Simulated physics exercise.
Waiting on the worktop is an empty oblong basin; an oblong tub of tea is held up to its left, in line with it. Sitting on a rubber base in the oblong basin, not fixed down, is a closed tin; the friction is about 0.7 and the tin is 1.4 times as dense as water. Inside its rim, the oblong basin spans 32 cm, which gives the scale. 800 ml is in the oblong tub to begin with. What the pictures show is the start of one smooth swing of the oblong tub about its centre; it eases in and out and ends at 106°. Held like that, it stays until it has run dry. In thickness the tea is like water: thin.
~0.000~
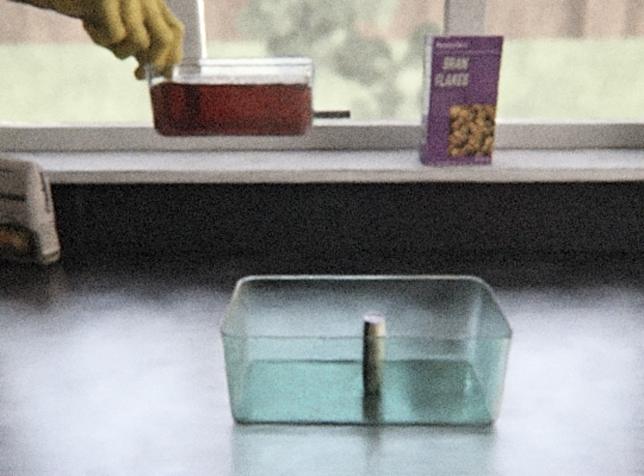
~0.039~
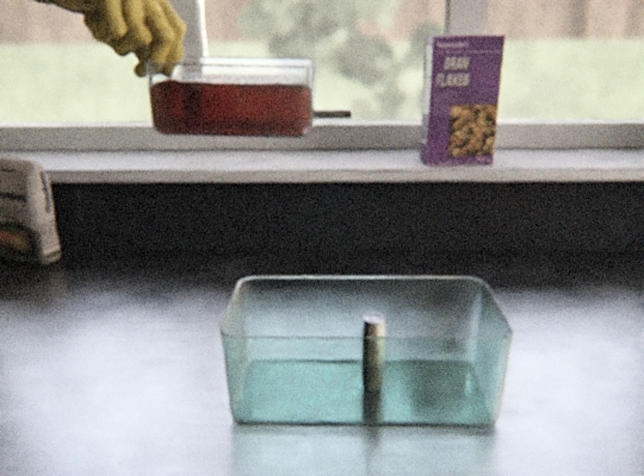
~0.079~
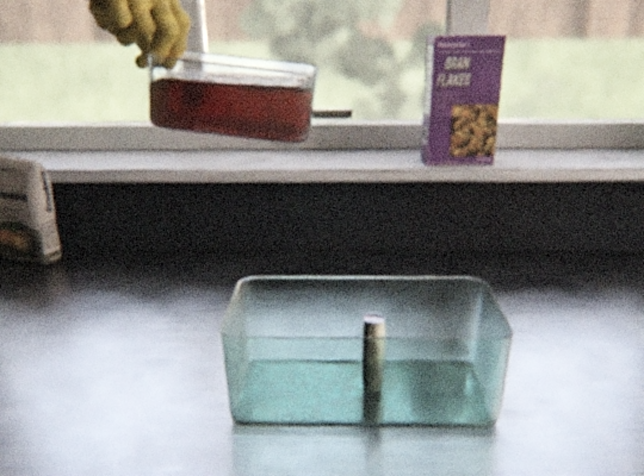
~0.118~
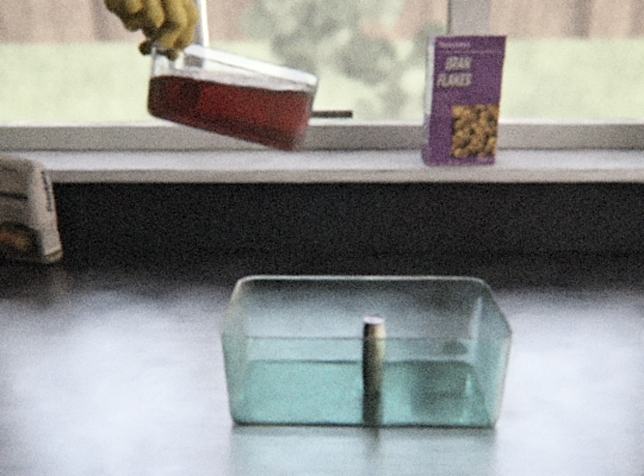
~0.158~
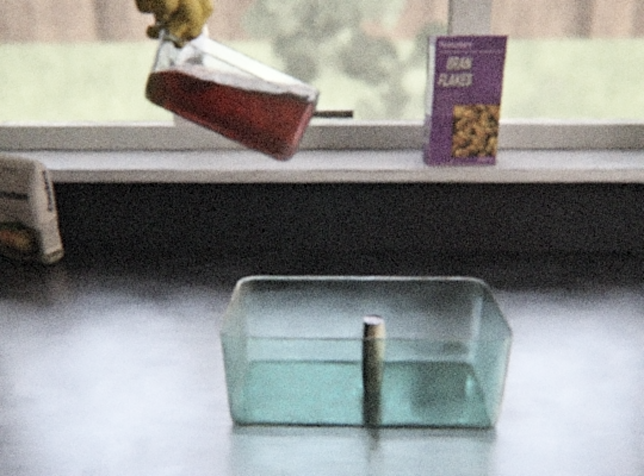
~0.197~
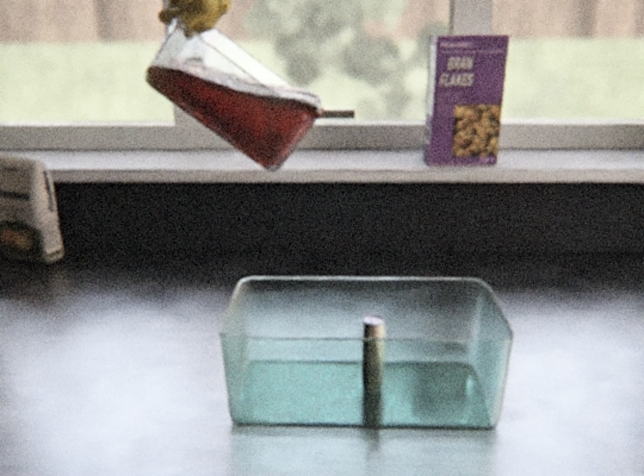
A yellow-gloved hand reaches in at the upper left above a dark, shiny worktop by a window, seen from the front and slightly above. It holds a clear oblong tub of reddish-brown liquid, with a see-through greenish basin holding an upright tin below to the right and a purple bran flakes box on the sill. The hand smoothly tilts the tub clockwise, its right end dropping, while the camera stays still.
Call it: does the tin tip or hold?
It holds.
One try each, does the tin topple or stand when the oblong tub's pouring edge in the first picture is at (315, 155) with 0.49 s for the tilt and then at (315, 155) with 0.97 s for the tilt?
The tin overturns the first time and stays vertical the second time.
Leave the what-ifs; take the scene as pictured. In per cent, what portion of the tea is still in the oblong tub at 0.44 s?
About 12 per cent.
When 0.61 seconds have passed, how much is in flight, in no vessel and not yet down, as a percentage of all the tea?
About 8 percent.
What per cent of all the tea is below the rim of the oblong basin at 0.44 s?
12 %, more or less.
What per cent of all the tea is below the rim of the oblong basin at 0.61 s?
I reckon close to 84 per cent.
After 0.44 s the tilt is 103° and 12 per cent is still to pour; the tin stands where it began.
After 0.61 s the tilt is 106° and 3 per cent is still to pour; the tin stands where it began.
After 0.79 s the tilt is 106° and 0 per cent is still to pour; the tin stands 1 cm from where it began.
After 0.99 s the tilt is 106° and 0 per cent is still to pour; the tin stands 1 cm from where it began.
In the end the tin stands 1 cm from where it began.
